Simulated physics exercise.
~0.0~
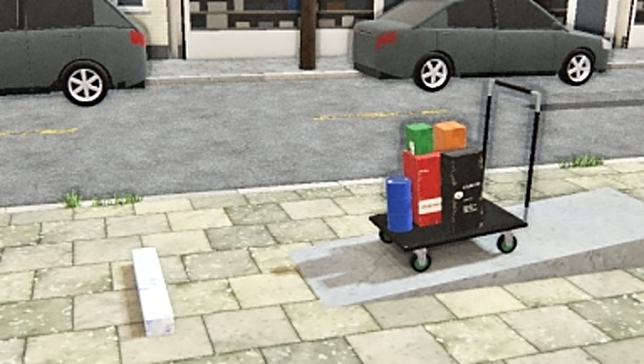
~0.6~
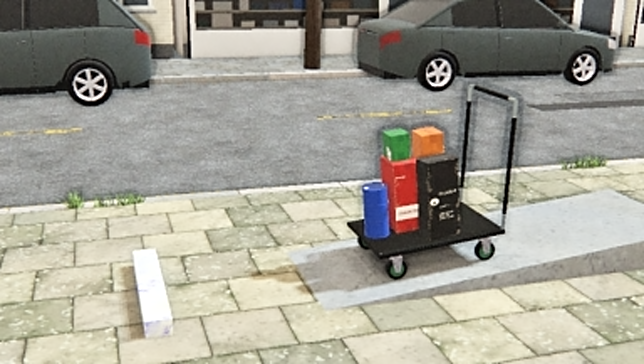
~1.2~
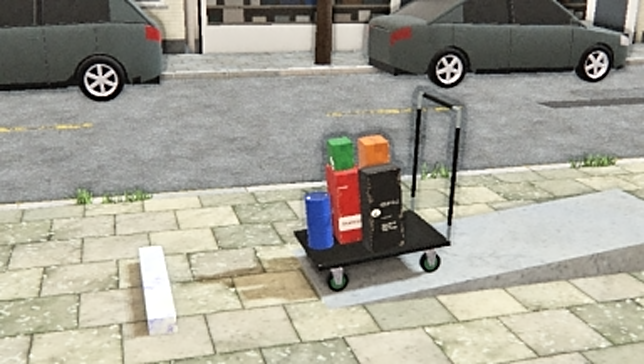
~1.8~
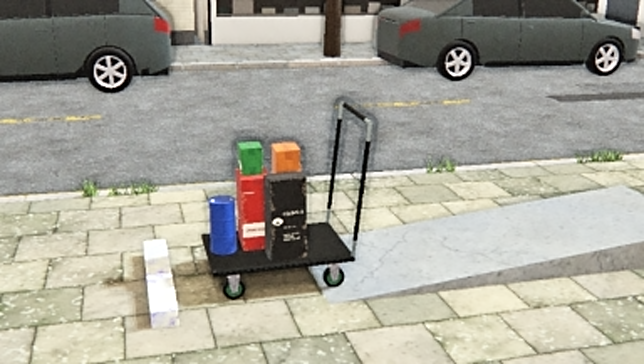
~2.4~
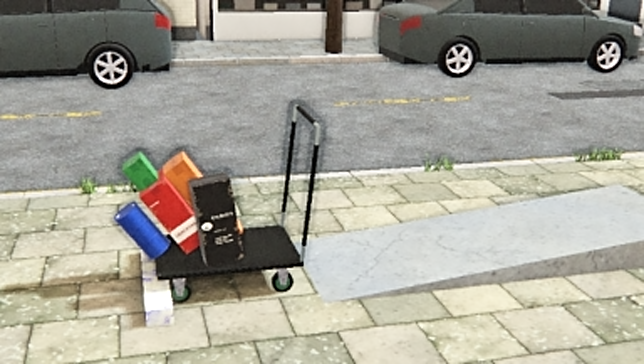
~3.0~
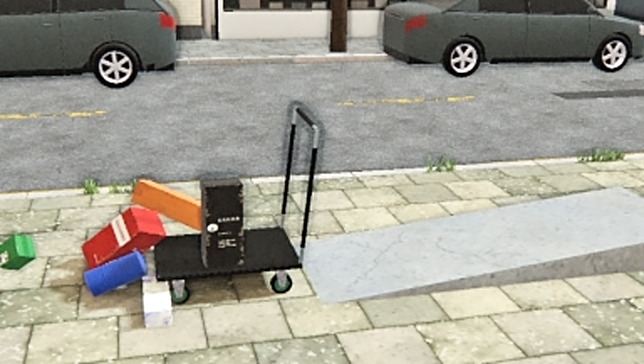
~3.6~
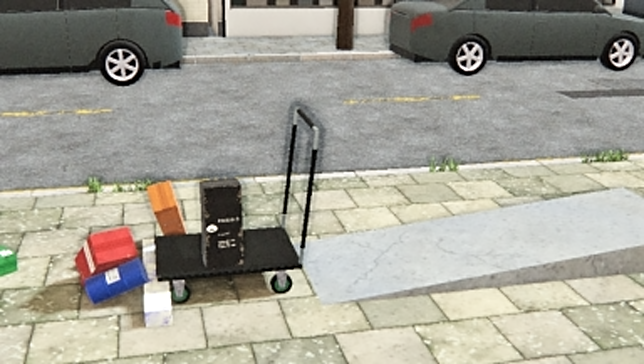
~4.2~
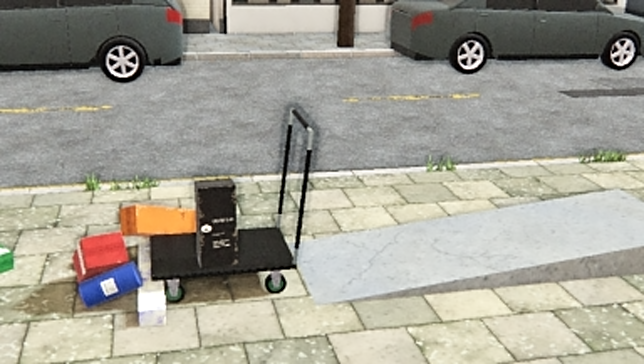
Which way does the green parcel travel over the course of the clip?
The green parcel travels to the left, first riding on the trolley and then tumbling off beyond the kerb.
